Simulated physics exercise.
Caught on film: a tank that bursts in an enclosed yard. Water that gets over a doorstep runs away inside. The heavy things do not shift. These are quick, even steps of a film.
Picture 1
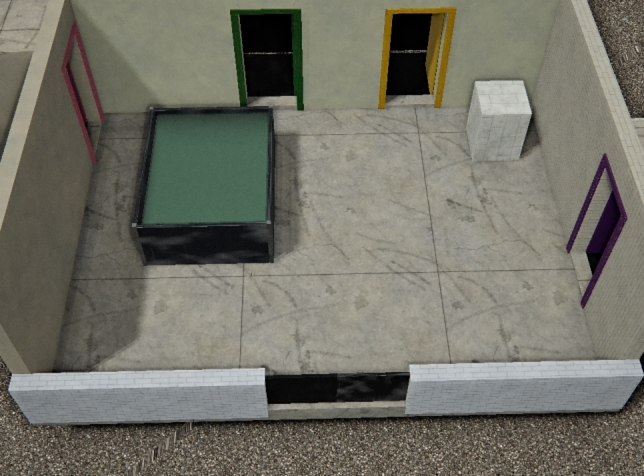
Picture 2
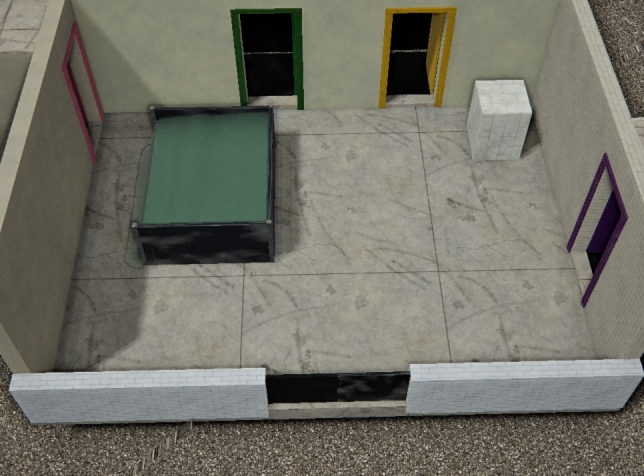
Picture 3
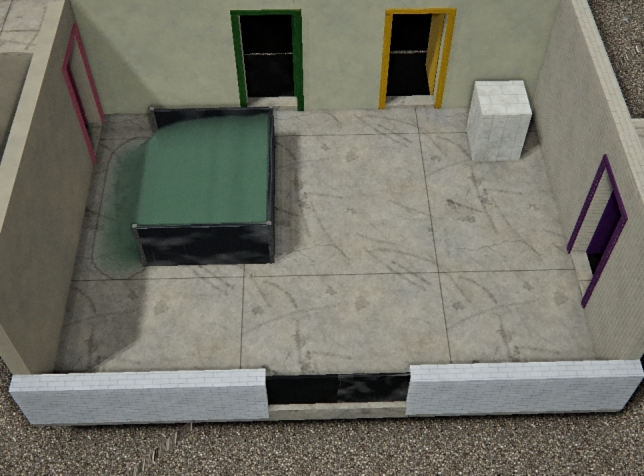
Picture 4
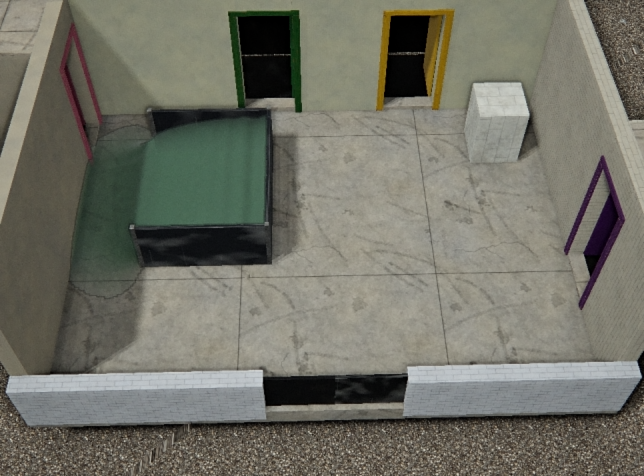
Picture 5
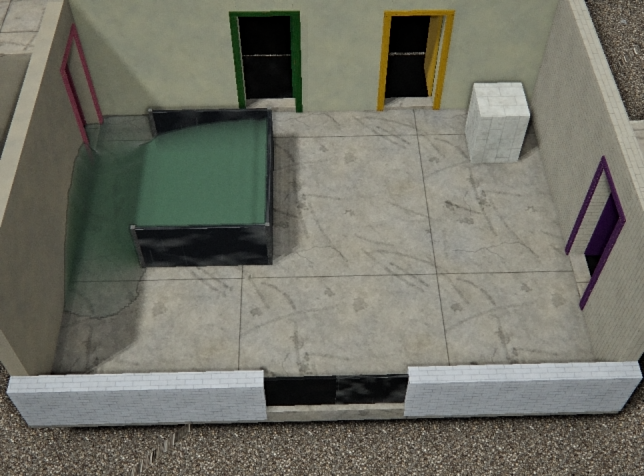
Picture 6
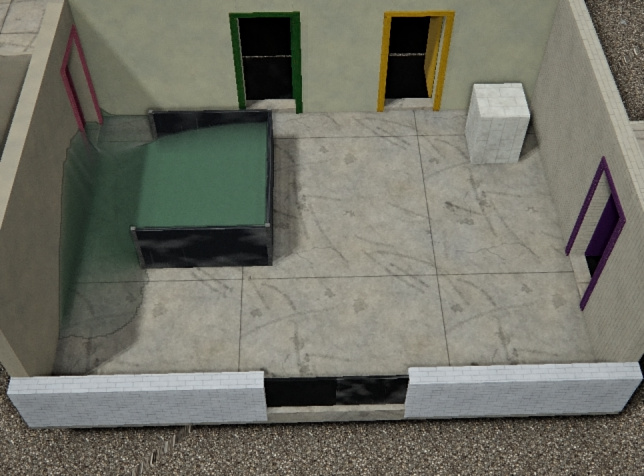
The clip shows a dark-sided tank of green water standing still in a walled yard, then bursting on its left side. Water pours out across the floor, reaches the left wall, and spreads along it below the pink doorway.
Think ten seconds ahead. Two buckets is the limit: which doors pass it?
The green door holds within the limit; the pink door floods; the yellow door holds within the limit; the purple door floods.
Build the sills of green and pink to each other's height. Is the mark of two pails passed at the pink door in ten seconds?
One by one: Pink door takes more.
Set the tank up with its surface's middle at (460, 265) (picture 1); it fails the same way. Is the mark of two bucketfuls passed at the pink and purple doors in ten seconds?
Pink door takes more, purple door is under.
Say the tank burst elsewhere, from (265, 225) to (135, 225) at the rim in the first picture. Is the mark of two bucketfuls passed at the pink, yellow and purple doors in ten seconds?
My reading: Pink door passes that mark; yellow door floods; purple door floods.
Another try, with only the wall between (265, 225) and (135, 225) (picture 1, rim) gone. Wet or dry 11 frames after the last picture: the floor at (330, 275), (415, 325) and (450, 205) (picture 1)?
As listed: Not flooded, covered, clear.
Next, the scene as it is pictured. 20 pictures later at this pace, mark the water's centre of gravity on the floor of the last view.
Close to (200, 237).
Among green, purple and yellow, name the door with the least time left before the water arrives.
That is the green-painted one.
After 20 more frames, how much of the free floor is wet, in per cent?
About 65 per cent.
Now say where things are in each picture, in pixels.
The first frame shows the open tank at (207, 167) is whole and still.
In the second frame, the front is at a hidden place, out from the gap at (152, 189).
In the third frame, water pours out at (153, 193) and has run to (137, 142).
In the fourth frame, water pours out at (151, 196) and has run to (116, 133).
In the fifth frame, the front is at (102, 122), out from the gap at (152, 197).
In the sixth frame, water pours out at (152, 198) and has run to (60, 334).
A moment on, water covers 15 % of the floor; the green door not reached, the pink door far over two buckets in, the yellow door not reached, the purple door not reached.
Next, water covers 30 % of the floor; the green door wet at the sill, nothing in, the pink door far over two buckets in, the yellow door not reached, the purple door not reached.
Then, water covers 65 % of the floor; the green door wet at the sill, nothing in, the pink door far over two buckets in, the yellow door wet at the sill, nothing in, the purple door not reached.
Later, water covers 95 % of the floor; the green door wet at the sill, nothing in, the pink door far over two buckets in, the yellow door wet at the sill, nothing in, the purple door over two buckets in.
In the end, water covers 100 % of the floor; the green door wet at the sill, nothing in, the pink door far over two buckets in, the yellow door under two buckets in, the purple door far over two buckets in.
